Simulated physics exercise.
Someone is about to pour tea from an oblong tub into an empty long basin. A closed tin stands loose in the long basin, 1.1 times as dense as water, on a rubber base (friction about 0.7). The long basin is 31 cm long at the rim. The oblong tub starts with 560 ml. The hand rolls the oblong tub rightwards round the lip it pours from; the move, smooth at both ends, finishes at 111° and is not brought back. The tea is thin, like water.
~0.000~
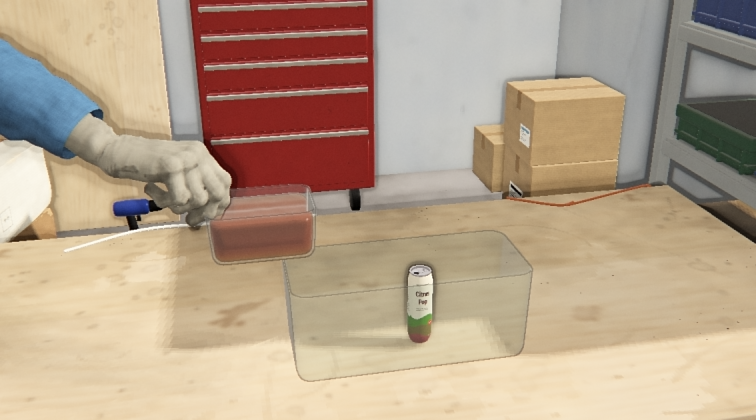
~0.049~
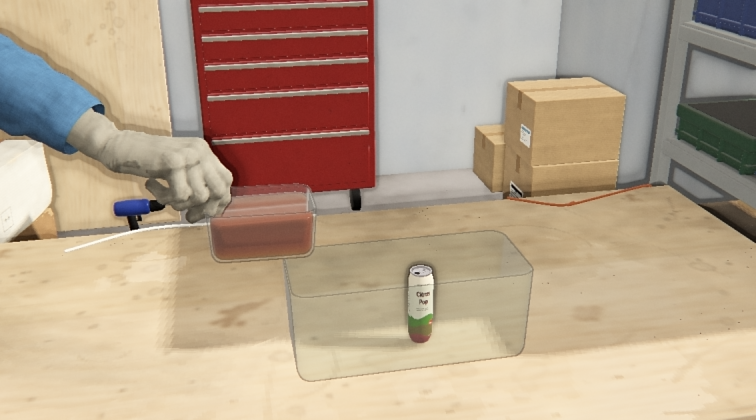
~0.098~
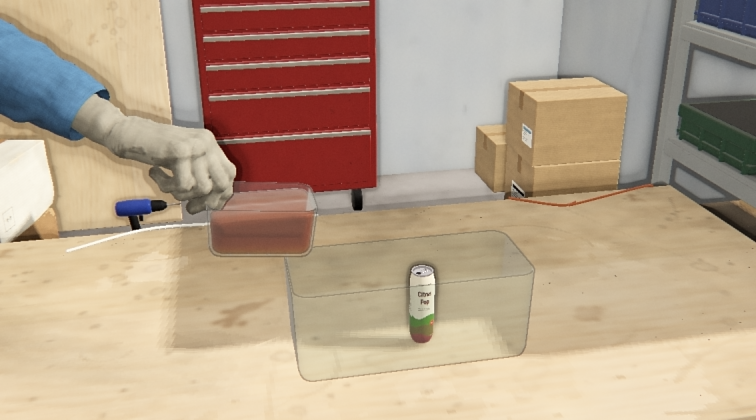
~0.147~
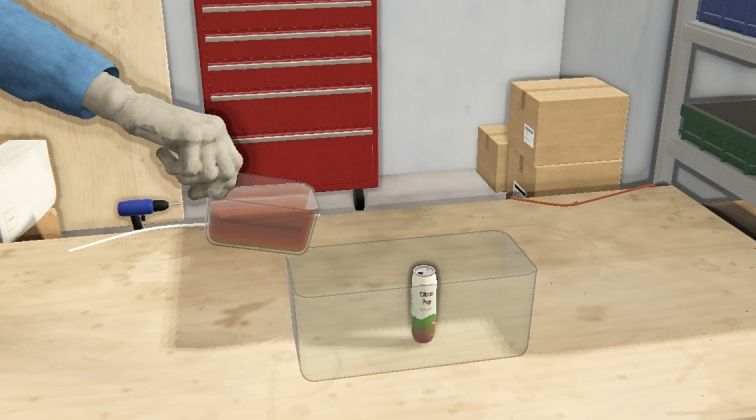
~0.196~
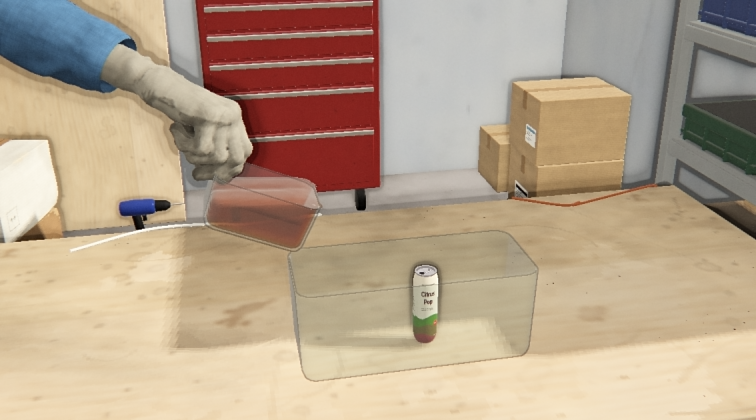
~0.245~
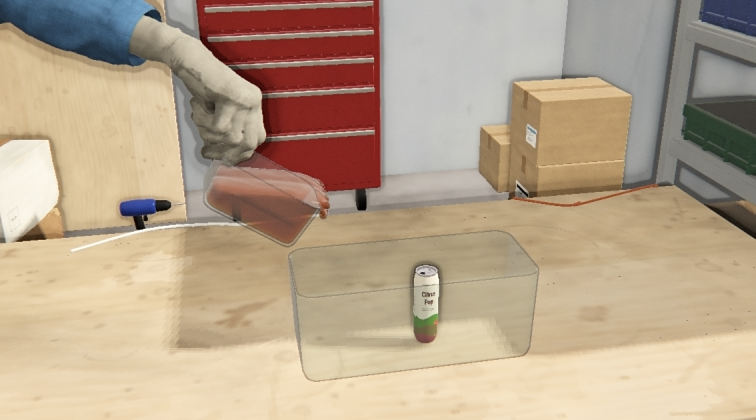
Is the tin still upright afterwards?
It goes over.
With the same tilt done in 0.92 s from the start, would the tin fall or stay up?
The tin keeps standing.
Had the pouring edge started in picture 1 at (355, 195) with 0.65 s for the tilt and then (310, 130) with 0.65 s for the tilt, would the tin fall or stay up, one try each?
First it remains upright; then it stays up.
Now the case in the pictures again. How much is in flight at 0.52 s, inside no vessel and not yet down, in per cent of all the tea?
Near 56 in a hundred.
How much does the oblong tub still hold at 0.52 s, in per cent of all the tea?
Near 20 in a hundred.
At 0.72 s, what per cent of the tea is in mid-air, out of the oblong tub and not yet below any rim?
About 6 per cent.
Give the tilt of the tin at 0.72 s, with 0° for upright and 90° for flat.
It is at some 15°.
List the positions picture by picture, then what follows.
It leans 0°; its right rim is at (312, 199); the tea meets the walls at (208, 211) and (310, 202); the long basin's rim runs from (286, 275) to (517, 251); the tin's top is at (420, 274), in the first frame.
It leans 2°; its right rim is at (312, 199); the tea meets the walls at (209, 210) and (310, 201), in the second frame.
It leans 6°; its right rim is at (314, 199); the tea meets the walls at (209, 207) and (311, 198), in the third frame.
It leans 13°; its right rim is at (315, 199); the tea meets the walls at (210, 200) and (314, 193), in the fourth frame.
It leans 23°; its right rim is at (316, 199); the tea meets the walls at (211, 189) and (314, 191); 3 per cent is over the edge, in the fifth frame.
It leans 35°; its right rim is at (316, 199); the tea meets the walls at (211, 176) and (310, 188); 7 per cent is over the edge, in the sixth frame.
By 0.52 s the tilt is 100° and 20 per cent is still to pour; the tin stands where it began.
By 0.72 s the tilt is 111° and 0 per cent is still to pour; the tin leans 16°.
By 0.92 s the tilt is 111° and 0 per cent is still to pour; the tin lies on its side.
By 1.15 s the tilt is 111° and 0 per cent is still to pour; the tin lies on its side.
At rest the tin lies on its side.
